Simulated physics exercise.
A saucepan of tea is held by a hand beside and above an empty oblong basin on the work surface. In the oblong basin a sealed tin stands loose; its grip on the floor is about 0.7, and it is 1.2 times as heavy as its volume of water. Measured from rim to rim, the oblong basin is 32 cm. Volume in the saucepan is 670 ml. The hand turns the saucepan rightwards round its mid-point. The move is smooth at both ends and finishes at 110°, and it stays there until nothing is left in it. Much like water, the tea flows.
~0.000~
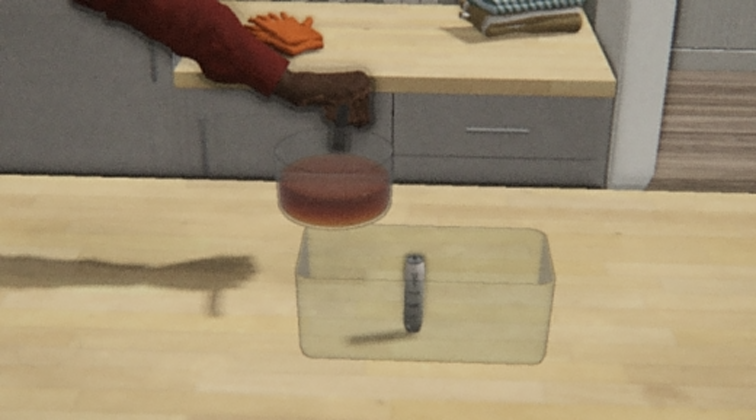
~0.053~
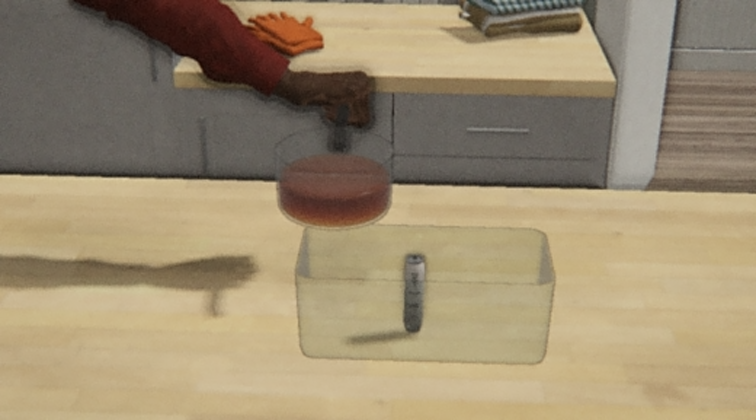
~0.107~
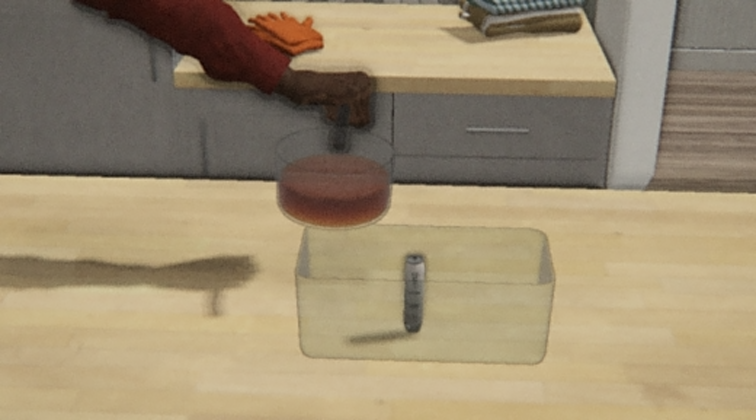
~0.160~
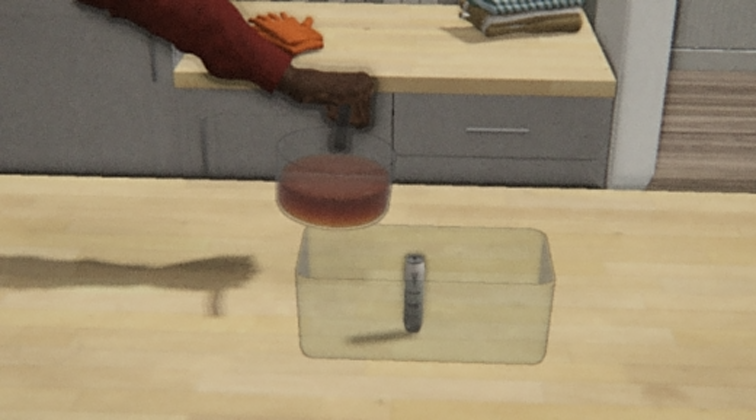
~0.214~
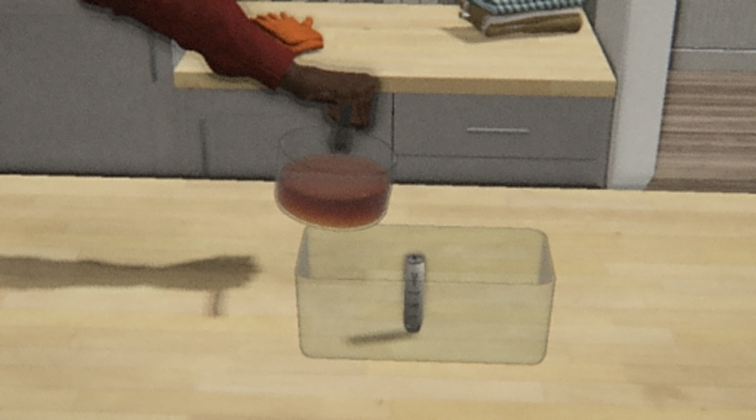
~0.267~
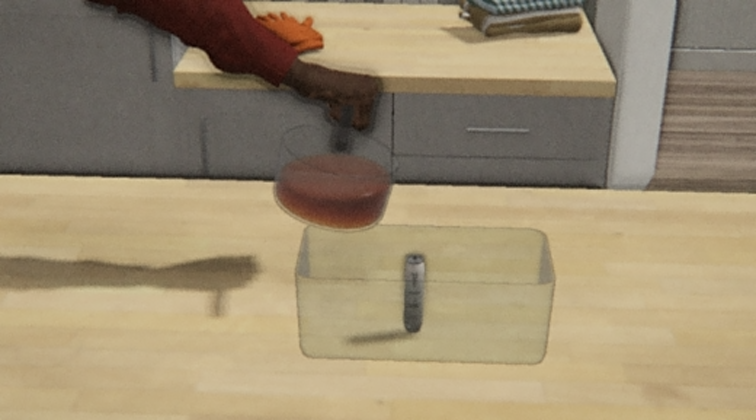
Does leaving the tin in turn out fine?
It stays on its base.
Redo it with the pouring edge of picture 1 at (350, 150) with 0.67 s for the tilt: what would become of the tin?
Then the tin remains standing.
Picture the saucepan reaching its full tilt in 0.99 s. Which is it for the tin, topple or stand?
Result: Tin upright.
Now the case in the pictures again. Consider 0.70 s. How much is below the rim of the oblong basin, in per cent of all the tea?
I reckon close to 10 percent of it.
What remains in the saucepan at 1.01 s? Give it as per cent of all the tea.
Close to 12 percent of the total.
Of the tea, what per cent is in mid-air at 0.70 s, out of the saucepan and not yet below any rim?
Around 24 percent.
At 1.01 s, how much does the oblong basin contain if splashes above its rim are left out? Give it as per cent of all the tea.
Some 82 per cent.
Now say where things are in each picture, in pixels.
In the first frame, it leans 0°; its right rim is at (393, 153); the tea meets the walls at (280, 171) and (391, 175); the oblong basin's rim runs from (301, 251) to (550, 257); the tin's top is at (415, 262).
In the second frame, it leans 1°; its right rim is at (394, 153); the tea meets the walls at (280, 172) and (391, 175).
In the third frame, it leans 2°; its right rim is at (394, 155); the tea meets the walls at (279, 172) and (391, 175).
In the fourth frame, it leans 5°; its right rim is at (395, 157); the tea meets the walls at (279, 172) and (391, 175).
In the fifth frame, it leans 8°; its right rim is at (397, 161); the tea meets the walls at (280, 171) and (391, 176).
In the sixth frame, it leans 13°; its right rim is at (398, 166); the tea meets the walls at (279, 171) and (392, 176).
After 0.70 s the tilt is 69° and 65 per cent is still to pour; the tin stands where it began.
After 1.01 s the tilt is 103° and 12 per cent is still to pour; the tin stands where it began.
After 1.34 s the tilt is 110° and 0 per cent is still to pour; the tin stands where it began.
After 1.70 s the tilt is 110° and 0 per cent is still to pour; the tin stands where it began.
In the end the tin stands where it began.
